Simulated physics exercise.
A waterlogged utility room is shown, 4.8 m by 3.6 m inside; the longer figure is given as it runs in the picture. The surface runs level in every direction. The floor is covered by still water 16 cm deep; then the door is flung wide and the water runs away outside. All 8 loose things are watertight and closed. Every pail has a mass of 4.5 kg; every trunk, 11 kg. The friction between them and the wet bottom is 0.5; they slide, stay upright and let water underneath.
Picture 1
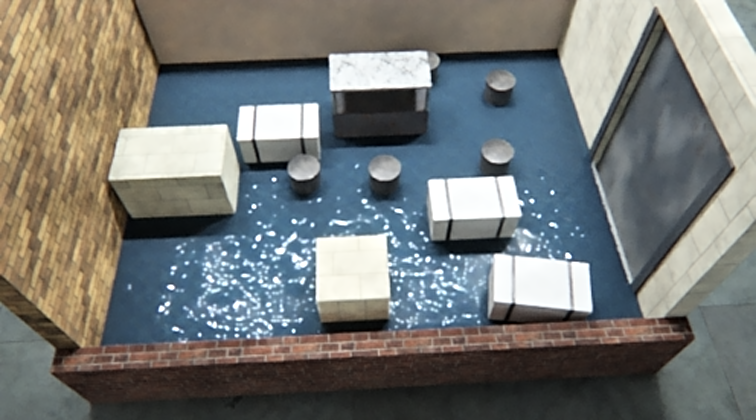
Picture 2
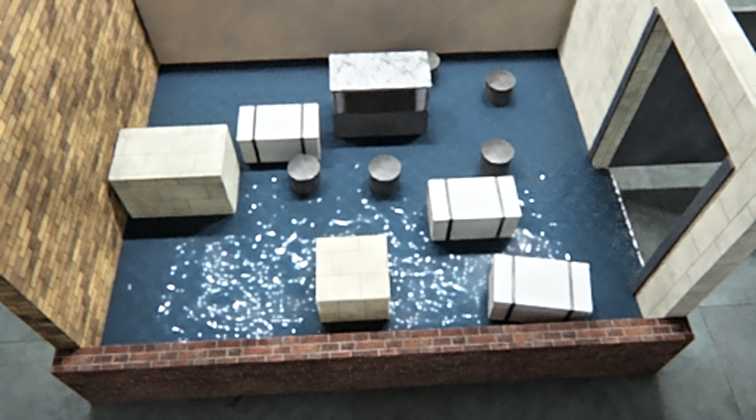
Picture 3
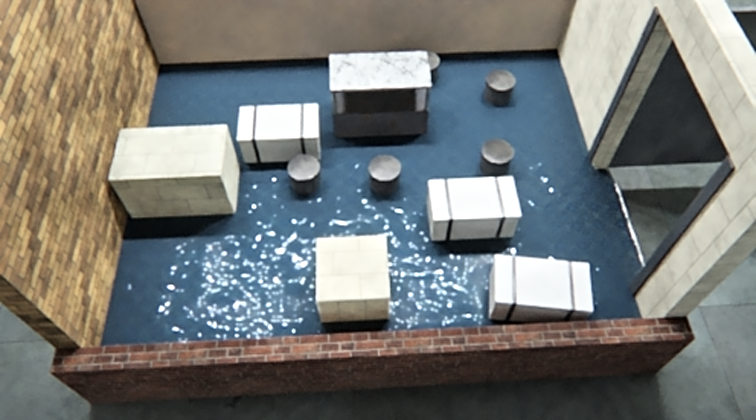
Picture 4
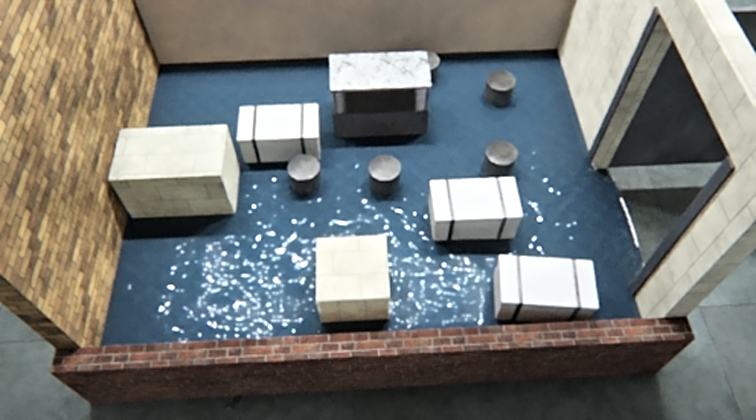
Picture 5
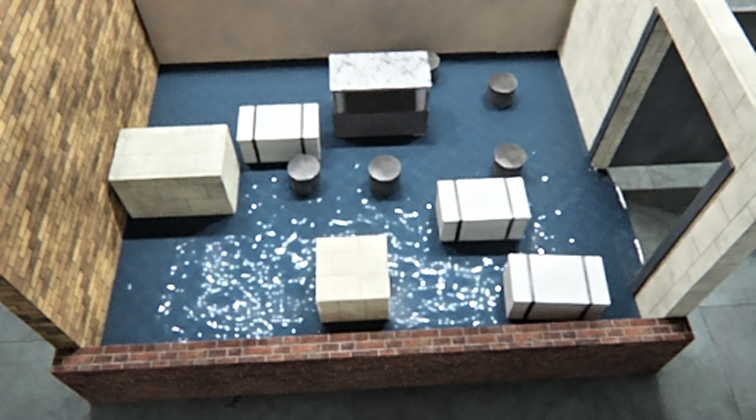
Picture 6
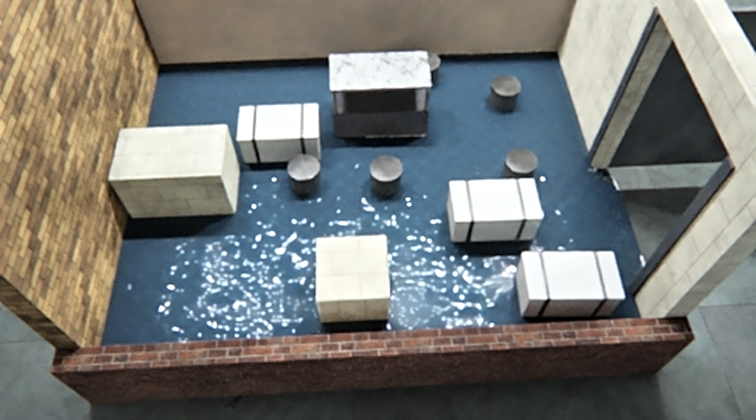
A dark panel in the right wall opened onto the flooded room, and then two white boxes with dark bands and a couple of round grey tubs drifted slowly right towards the gap.
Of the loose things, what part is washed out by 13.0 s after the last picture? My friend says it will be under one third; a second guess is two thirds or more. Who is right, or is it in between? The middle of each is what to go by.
The loss reaches two thirds at least.
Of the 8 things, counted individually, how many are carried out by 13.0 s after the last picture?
6 of them.
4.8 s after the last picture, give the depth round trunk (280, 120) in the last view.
Depth: Near 12 cm.
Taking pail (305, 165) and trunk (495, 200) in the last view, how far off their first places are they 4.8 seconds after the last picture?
First named - 120 cm; second named - gone out.
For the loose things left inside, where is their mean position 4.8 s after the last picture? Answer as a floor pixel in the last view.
Mean position: Approximately (471, 173).
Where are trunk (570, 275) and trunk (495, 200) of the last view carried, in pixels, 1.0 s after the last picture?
Estimated pixels: (601, 268) and (530, 208).
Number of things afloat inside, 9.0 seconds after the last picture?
3.
Then, 1.0 s after the last picture 0 of 8 are out; 8 afloat.
Then, 4.8 s after the last picture 3 of 8 are out; 5 afloat.
Then, 9.0 s after the last picture 5 of 8 are out; 3 afloat.
Then, 13.0 s after the last picture 6 of 8 are out; 2 afloat.
